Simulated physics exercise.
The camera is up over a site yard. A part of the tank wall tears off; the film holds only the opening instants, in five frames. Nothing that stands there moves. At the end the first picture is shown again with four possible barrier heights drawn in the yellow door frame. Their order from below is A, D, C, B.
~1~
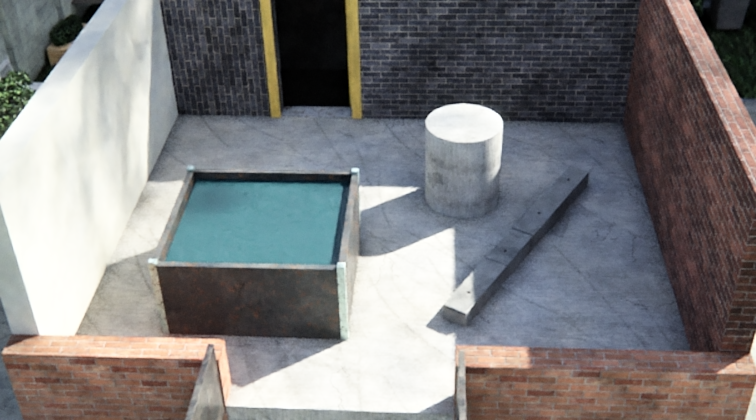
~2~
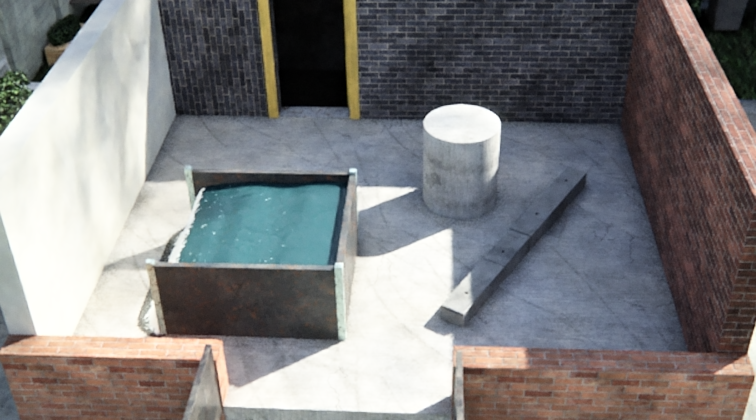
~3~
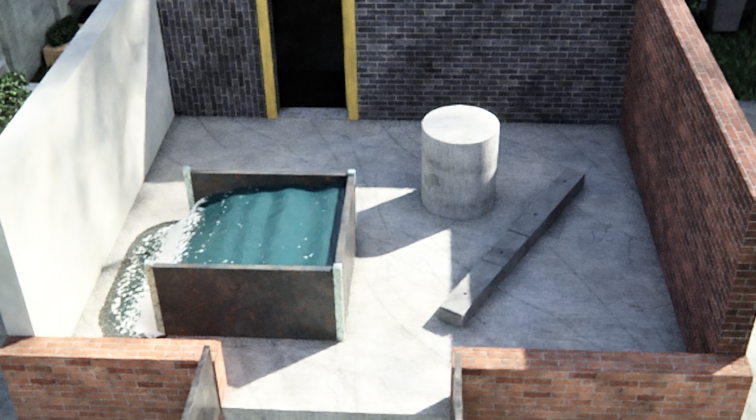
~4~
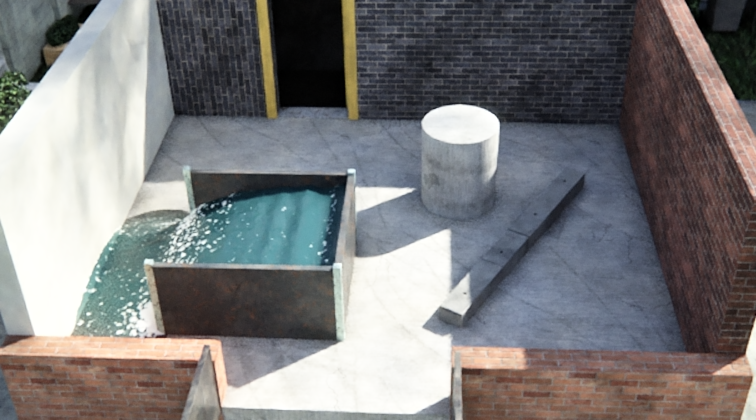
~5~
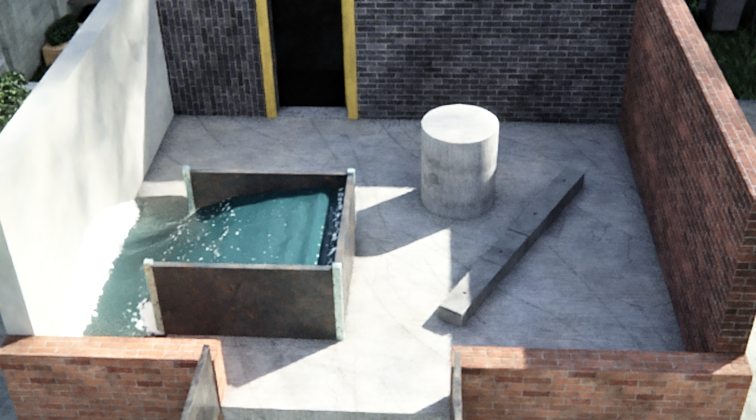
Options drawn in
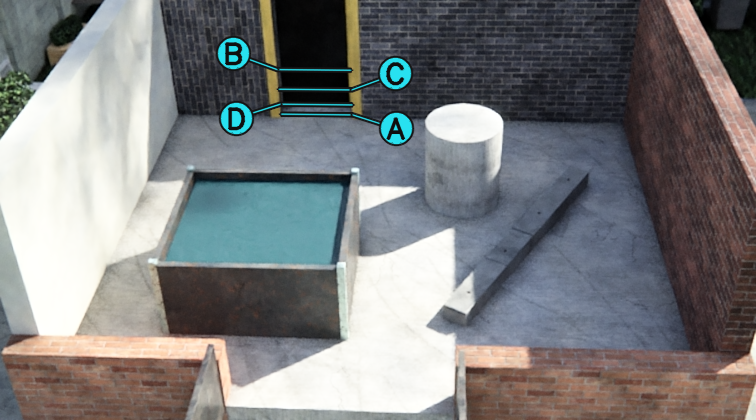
Teal water pours out of the left side of a dark, rusty square tank in a walled yard, seen from a fixed view high above. A pale concrete cylinder and a long grey beam lie to the right, among white, red brick and dark brick walls with a yellow-framed doorway behind. The still water ripples, then foams leftward across the paving to the white wall as its level drops.
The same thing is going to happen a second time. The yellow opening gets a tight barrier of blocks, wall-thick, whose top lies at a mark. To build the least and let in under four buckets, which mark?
D will do.
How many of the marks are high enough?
Three.
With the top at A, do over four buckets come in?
Yes, it does.
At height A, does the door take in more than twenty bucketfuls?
No.
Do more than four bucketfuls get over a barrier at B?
No.
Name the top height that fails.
Here it is height A.
In cyan, A at (316, 114); B at (313, 69); C at (315, 89); D at (316, 104); from the bottom up A, D, C, B.
With A, about 8 bucketfuls get in.
With B, nothing gets over.
With C, nothing gets over.
With D, a splash gets over, under a bucket.
